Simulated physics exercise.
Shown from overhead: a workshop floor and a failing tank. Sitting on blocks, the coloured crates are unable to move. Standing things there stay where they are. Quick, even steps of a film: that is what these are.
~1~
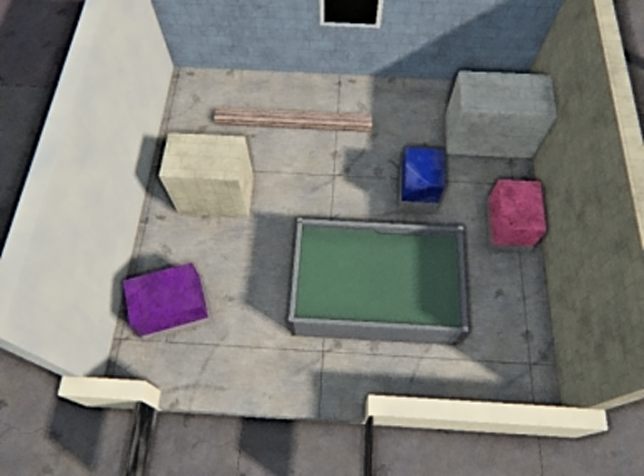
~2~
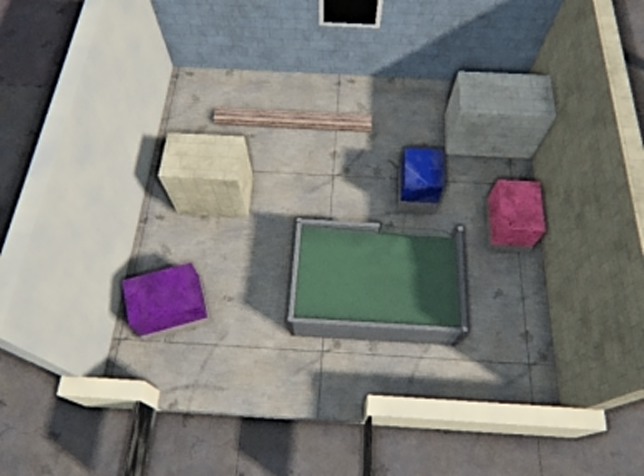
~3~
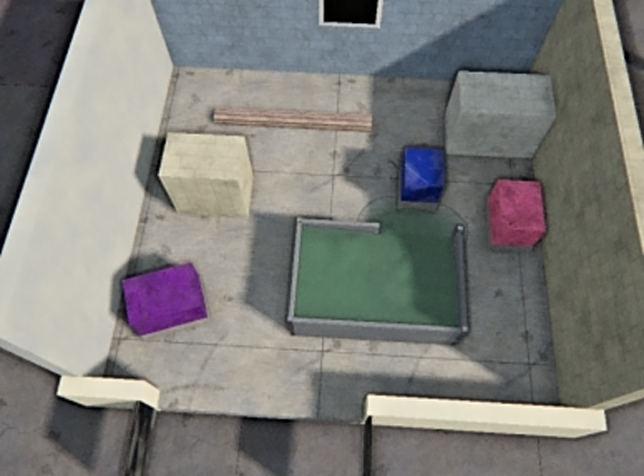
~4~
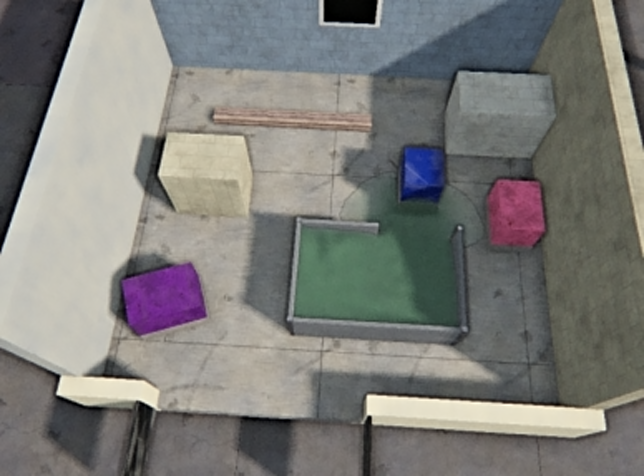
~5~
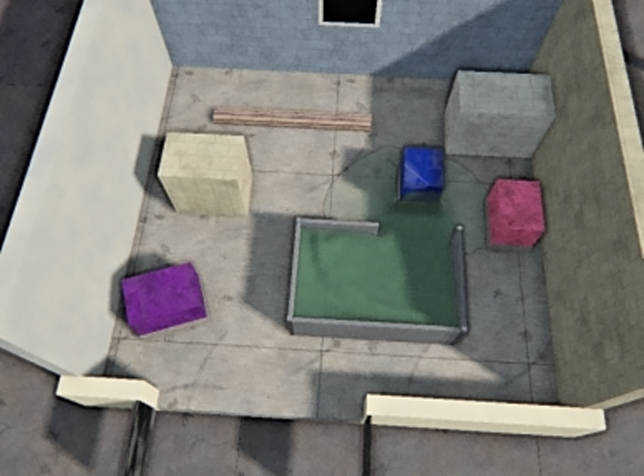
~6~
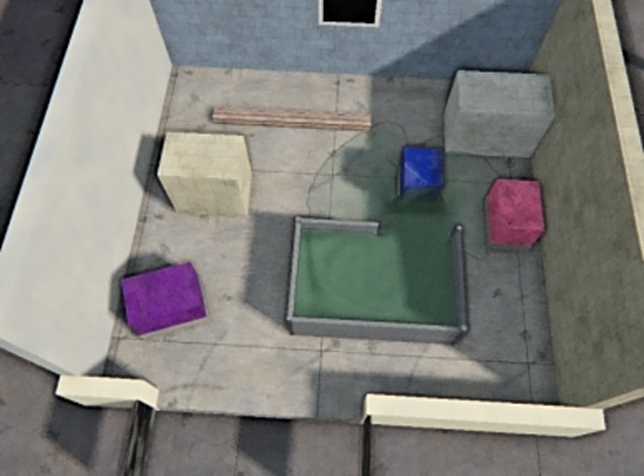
At the start, a tank of still green water sits on a workshop floor among coloured crates and blocks. A gap opens in its far side, and water pours out through it. The thin sheet spreads across the floor, passing around the blue crate and reaching farther toward the back wall, while the crates stay still.
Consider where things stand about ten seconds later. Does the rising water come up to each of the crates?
The blue crate will not stay dry, the pink crate will not stay dry, the purple crate will come through untouched.
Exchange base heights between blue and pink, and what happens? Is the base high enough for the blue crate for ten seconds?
The blue crate is reached.
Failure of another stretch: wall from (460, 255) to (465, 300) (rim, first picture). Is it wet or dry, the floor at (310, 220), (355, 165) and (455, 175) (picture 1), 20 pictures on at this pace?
Spot one: Spared by the leak. Spot two: Reached by the flood. Spot three: Reached by the flood.
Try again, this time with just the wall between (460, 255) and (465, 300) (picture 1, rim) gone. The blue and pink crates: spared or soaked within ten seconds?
So the blue crate remains untouched while the pink crate goes wet.
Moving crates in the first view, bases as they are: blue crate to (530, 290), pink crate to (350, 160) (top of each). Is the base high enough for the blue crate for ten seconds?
Looking at it, blue crate is never reached.
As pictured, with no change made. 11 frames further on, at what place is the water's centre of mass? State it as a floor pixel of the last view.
The water's middle lies around (391, 234).
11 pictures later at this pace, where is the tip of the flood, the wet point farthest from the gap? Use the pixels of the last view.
Somewhere near (161, 118).
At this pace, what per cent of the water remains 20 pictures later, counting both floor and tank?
About 100 %.
A moment on, water covers 25 % of the floor; the blue crate water round its plinth, the pink crate water round its plinth, the purple crate not reached.
Next, water covers 45 % of the floor; the blue crate water round its plinth, the pink crate water round its plinth, the purple crate not reached.
Then, water covers 65 % of the floor; the blue crate water round its plinth, the pink crate water round its plinth, the purple crate water round its plinth.
Later, water covers 90 % of the floor; the blue crate water round its plinth, the pink crate water round its plinth, the purple crate water round its plinth.
In the end, water covers 100 % of the floor; the blue crate was topped, the pink crate was topped, the purple crate stayed above the water.
